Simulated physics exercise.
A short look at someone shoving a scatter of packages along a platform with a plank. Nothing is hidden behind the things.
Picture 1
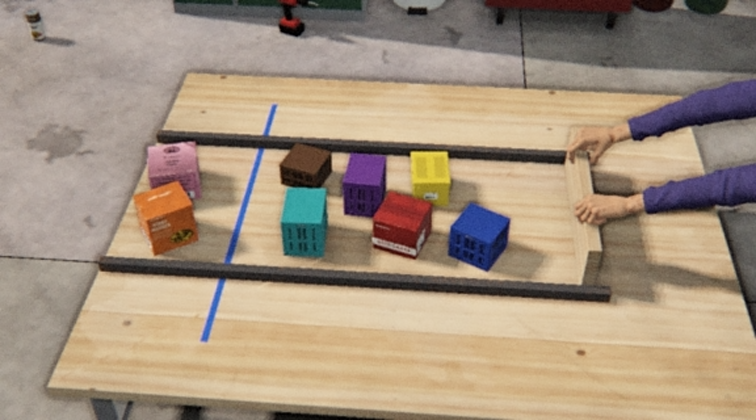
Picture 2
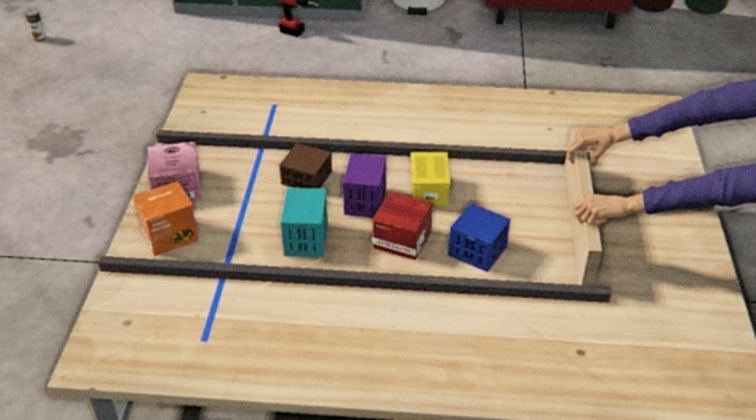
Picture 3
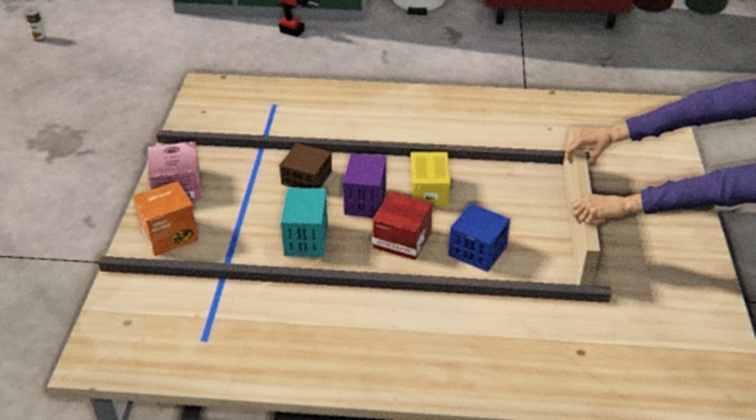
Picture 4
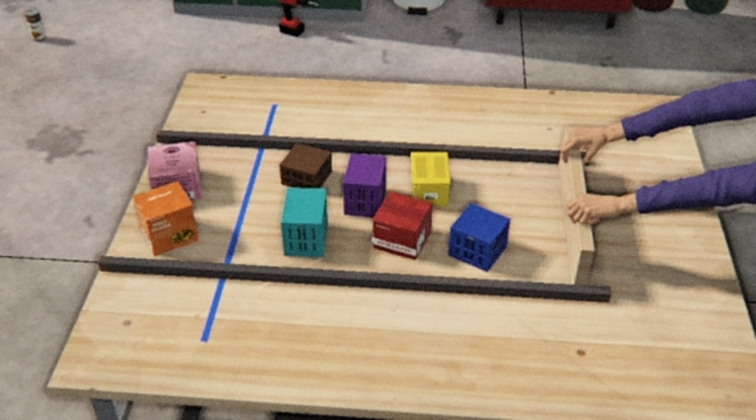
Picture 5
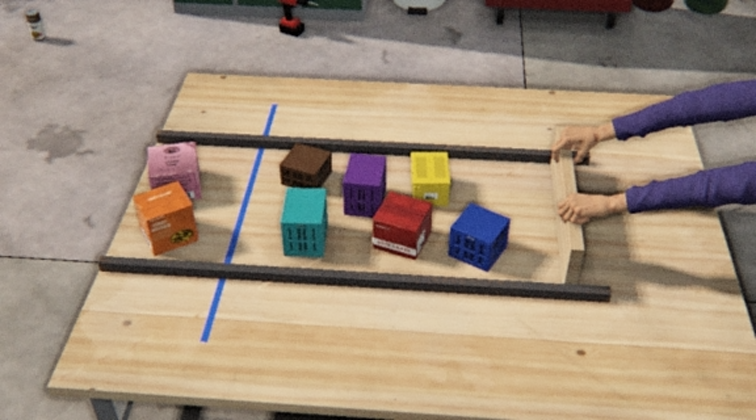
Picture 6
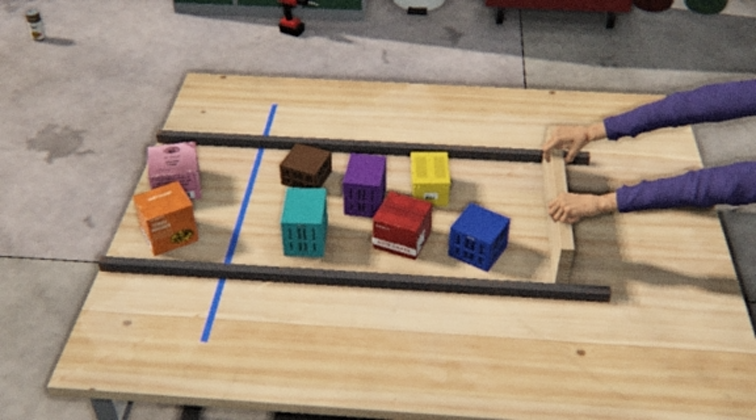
A wooden plank, pushed by two hands, slides slightly left toward boxes and crates on a table.
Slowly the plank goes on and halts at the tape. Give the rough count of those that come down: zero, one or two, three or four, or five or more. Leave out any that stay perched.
Here the number that fall off is one or two.
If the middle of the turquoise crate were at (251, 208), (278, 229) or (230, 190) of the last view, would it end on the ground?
In that order, it remains up; is kept; does not fall.
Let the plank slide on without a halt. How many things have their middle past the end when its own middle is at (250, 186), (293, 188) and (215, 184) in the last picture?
Place by place, 1, 0 and 3.
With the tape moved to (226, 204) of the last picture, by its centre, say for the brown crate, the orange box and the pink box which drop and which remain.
The brown crate remains up; the orange box drops off; the pink box is lost.
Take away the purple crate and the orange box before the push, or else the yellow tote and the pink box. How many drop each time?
First 0, then 1.
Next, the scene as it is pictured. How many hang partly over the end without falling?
That would be 2.
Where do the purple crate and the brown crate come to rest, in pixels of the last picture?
The purple crate at (192, 184), the brown crate at (205, 150).
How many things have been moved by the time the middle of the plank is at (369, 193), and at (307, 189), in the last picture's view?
6 and 7.
Soon after, none off yet; pink box at rest near (175, 173); orange box at rest near (166, 219); brown crate at rest near (306, 168).
In the end, the number that fall off is one or two; gone, orange box.
